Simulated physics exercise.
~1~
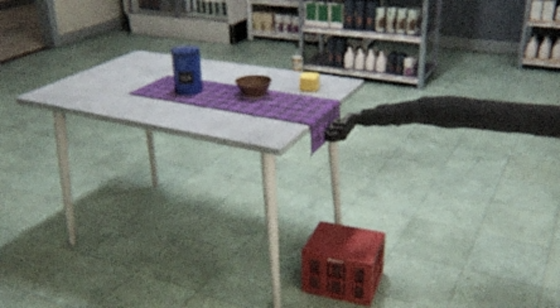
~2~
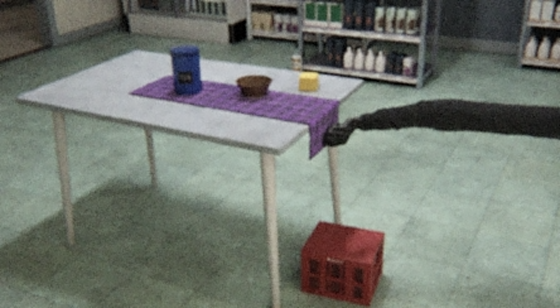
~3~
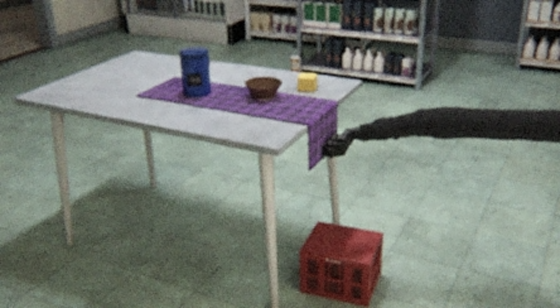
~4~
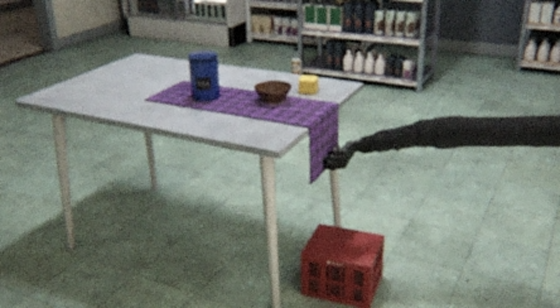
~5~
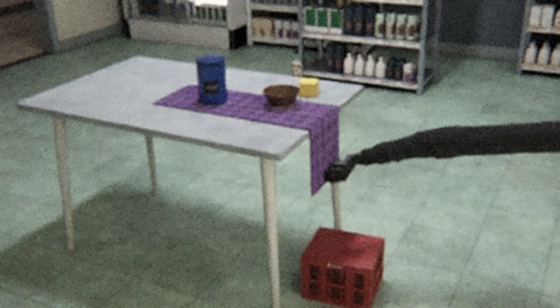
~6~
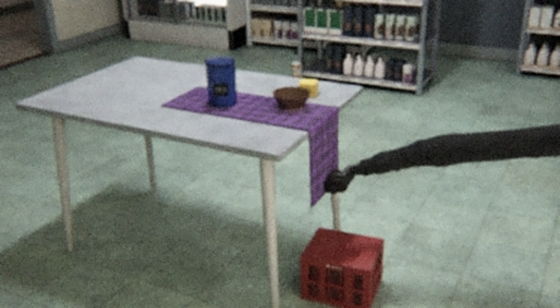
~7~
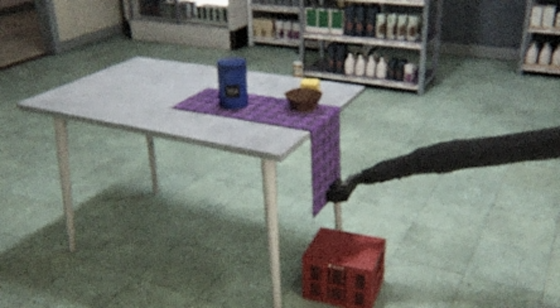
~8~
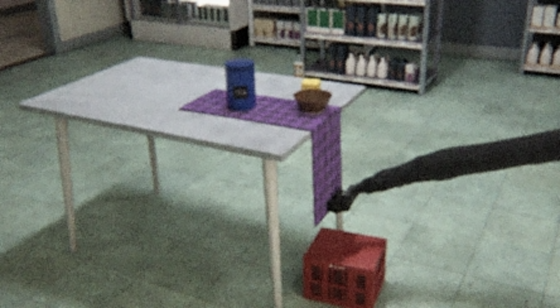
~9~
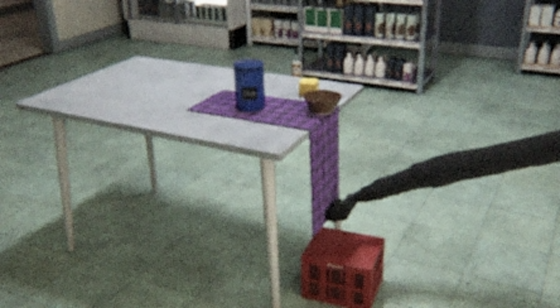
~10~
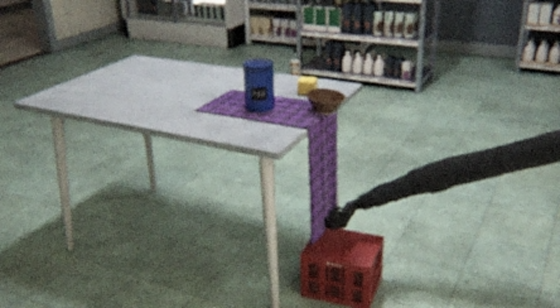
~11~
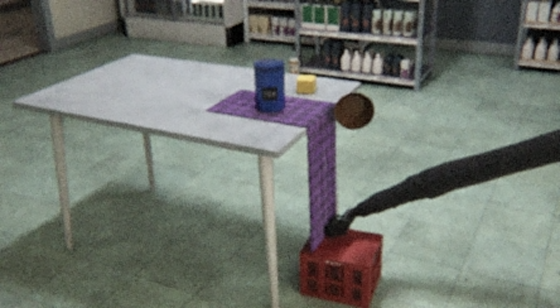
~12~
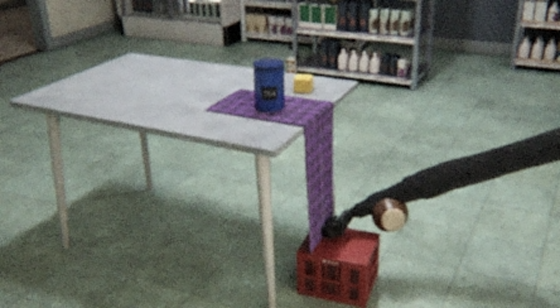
In a room with stocked shelves, a dark-sleeved arm drew a purple tablecloth down toward a red crate, carrying a blue canister and brown bowl rightward until the bowl tumbled off the table, while the canister stayed upright and the yellow block remained on top.
